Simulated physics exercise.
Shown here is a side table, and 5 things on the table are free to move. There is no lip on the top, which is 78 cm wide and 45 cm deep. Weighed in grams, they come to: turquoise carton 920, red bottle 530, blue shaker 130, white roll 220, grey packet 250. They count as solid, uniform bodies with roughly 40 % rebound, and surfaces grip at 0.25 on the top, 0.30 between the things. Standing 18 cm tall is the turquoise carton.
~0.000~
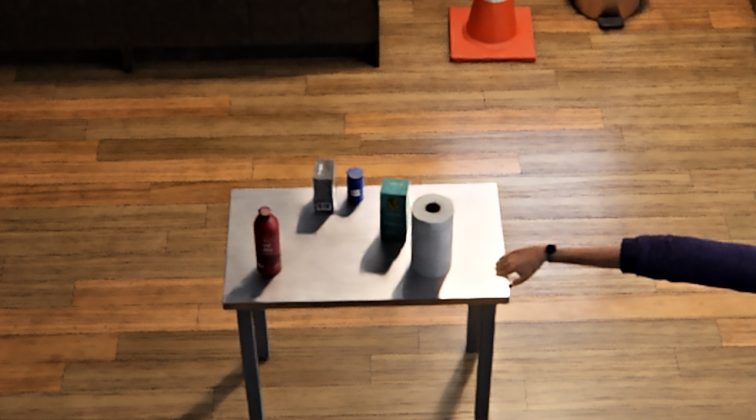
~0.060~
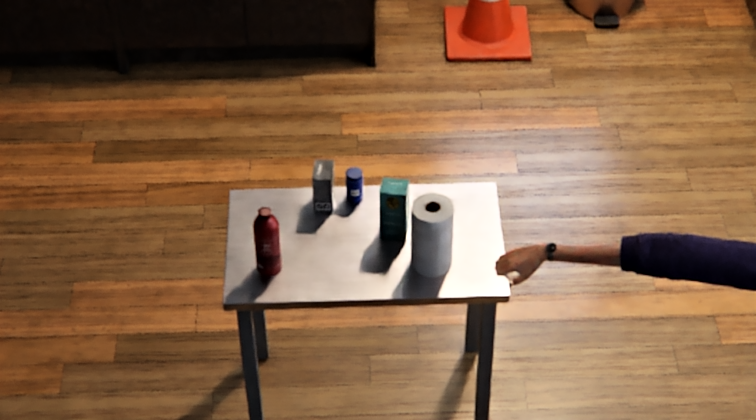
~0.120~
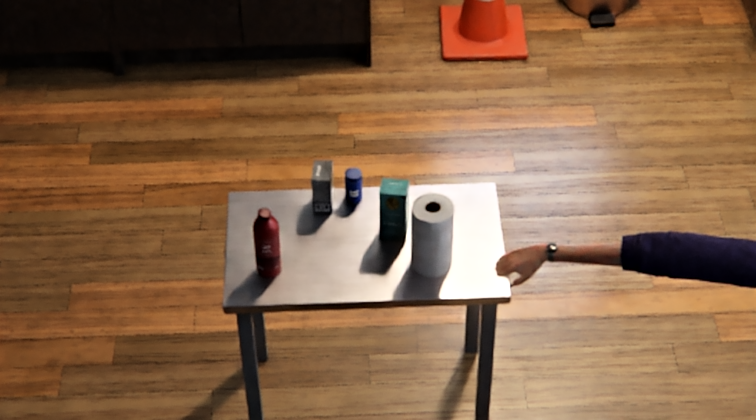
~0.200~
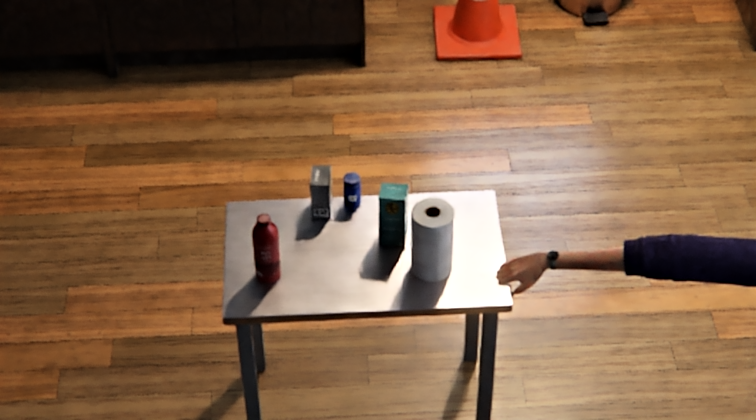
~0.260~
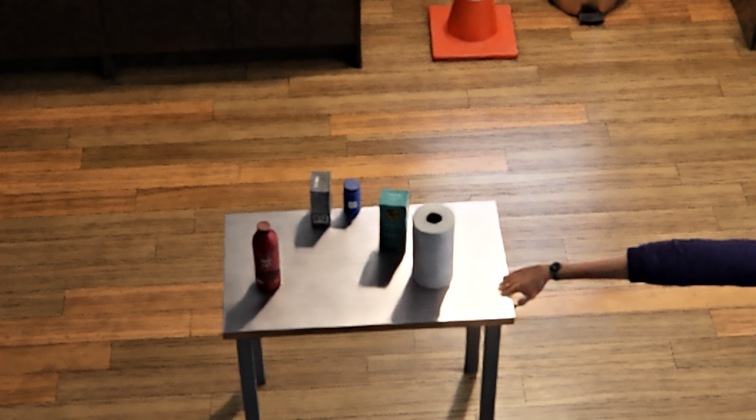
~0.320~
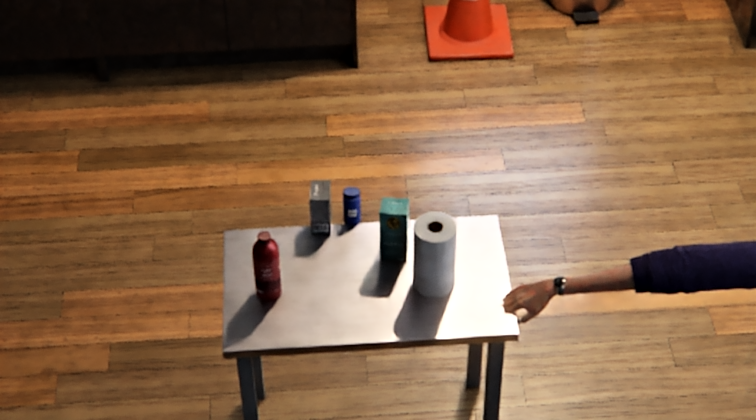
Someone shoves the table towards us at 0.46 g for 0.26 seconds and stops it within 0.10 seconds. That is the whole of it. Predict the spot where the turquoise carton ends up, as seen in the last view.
It finishes at about (398, 264).
After 0.42 s, table 21 cm from its start; turquoise carton moved 7 cm near (397, 247); red bottle moved 7 cm; white roll moved 6 cm.
After 0.52 s, table 21 cm from its start; turquoise carton moved 2 cm near (398, 258); grey packet moved 6 cm; red bottle moved 2 cm.
After 0.62 s, table 21 cm from its start; grey packet moved 6 cm.
After 0.92 s, turquoise carton resting near (398, 264).
In the end (1.1 s), off the table, blue shaker; not toppled but over 5 cm from the start, grey packet; the other 3 under 5 cm from the start. At the end, from the last picture's camera, turquoise carton near (398, 264).
